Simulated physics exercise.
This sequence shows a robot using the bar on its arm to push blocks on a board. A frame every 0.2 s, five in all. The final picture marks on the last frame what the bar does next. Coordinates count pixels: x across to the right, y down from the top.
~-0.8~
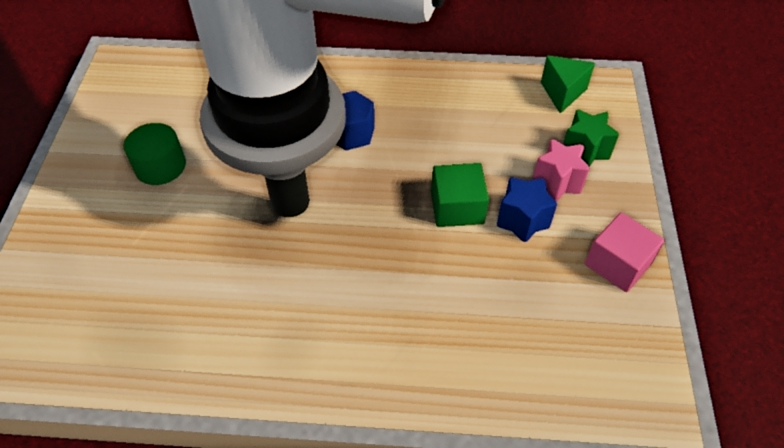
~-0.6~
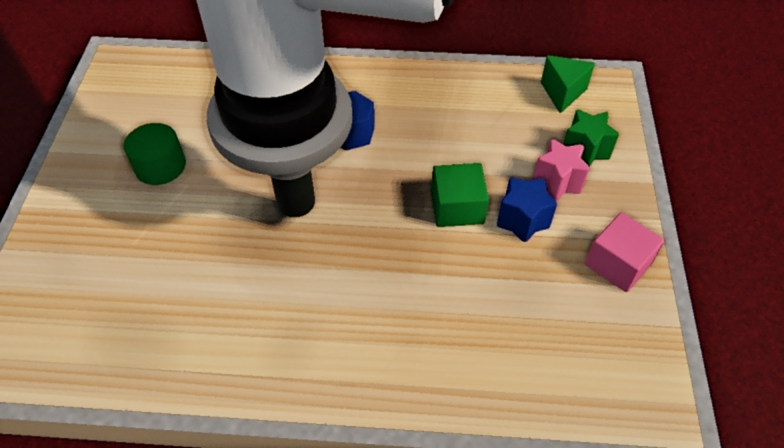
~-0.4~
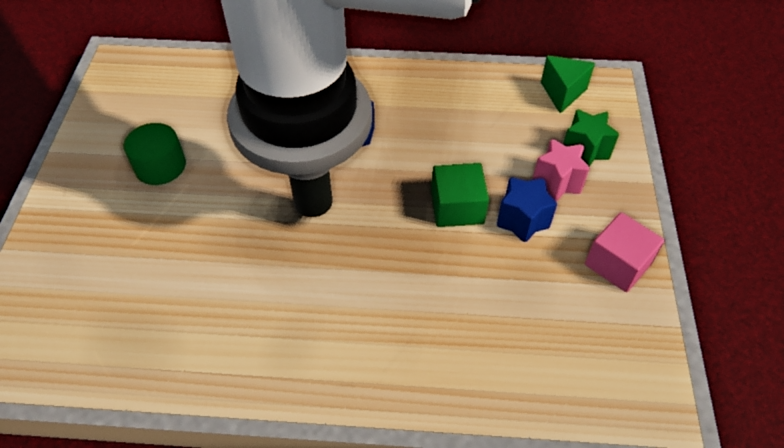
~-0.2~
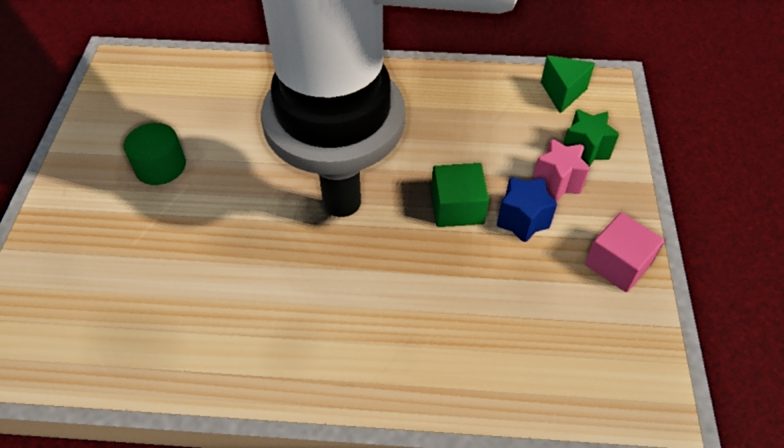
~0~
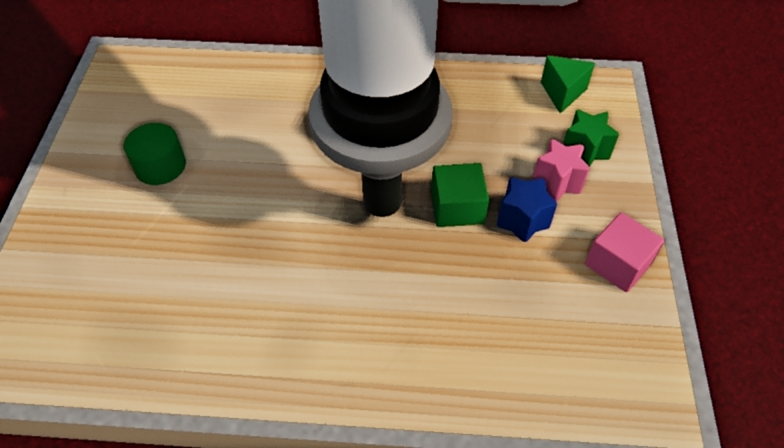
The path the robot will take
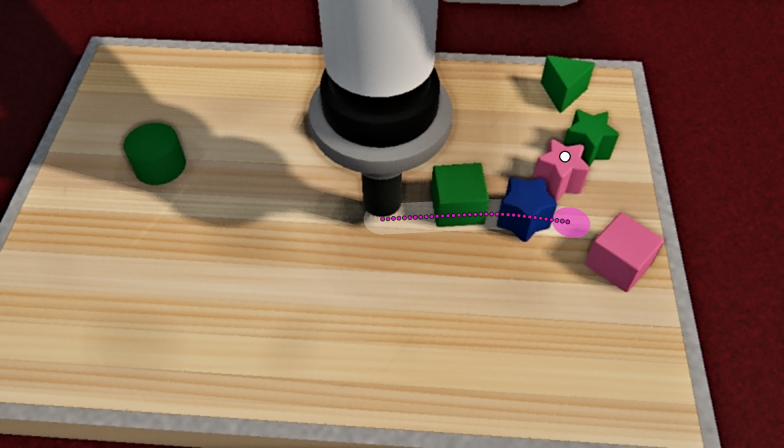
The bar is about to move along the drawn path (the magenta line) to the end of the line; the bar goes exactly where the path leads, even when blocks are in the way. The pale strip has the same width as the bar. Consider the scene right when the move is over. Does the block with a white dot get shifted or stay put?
The block in question is displaced by the end.
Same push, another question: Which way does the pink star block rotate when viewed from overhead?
Viewed from the top, it goes clockwise.
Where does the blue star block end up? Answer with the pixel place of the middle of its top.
I'd expect the centre of its top face to be at (621, 198).
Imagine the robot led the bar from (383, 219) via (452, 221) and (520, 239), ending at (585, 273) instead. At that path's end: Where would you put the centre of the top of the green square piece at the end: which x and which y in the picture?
Put as a pixel place, it's (505, 168).
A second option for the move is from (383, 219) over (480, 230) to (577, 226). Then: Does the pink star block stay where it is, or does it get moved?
The pink star block moves.
Drawn move, from (383, 219) via (445, 216) and (508, 215), ending at (571, 222); the dot is on the pink star block.
On the path given first. One third of the way, bar (447, 199); green square piece (487, 176), turned 20° anticlockwise; blue star block (539, 195).
Two thirds of the way, bar (513, 198); green square piece (527, 159), turned 55° anticlockwise; blue star block (563, 196), turned 35° clockwise; pink star block (574, 150), turned 30° clockwise.
At the end, bar (577, 206); green square piece (533, 157), turned 75° anticlockwise; blue star block (621, 198), turned 55° clockwise; pink star block (578, 147), turned 40° clockwise; pink square piece (643, 243), turned 25° clockwise.
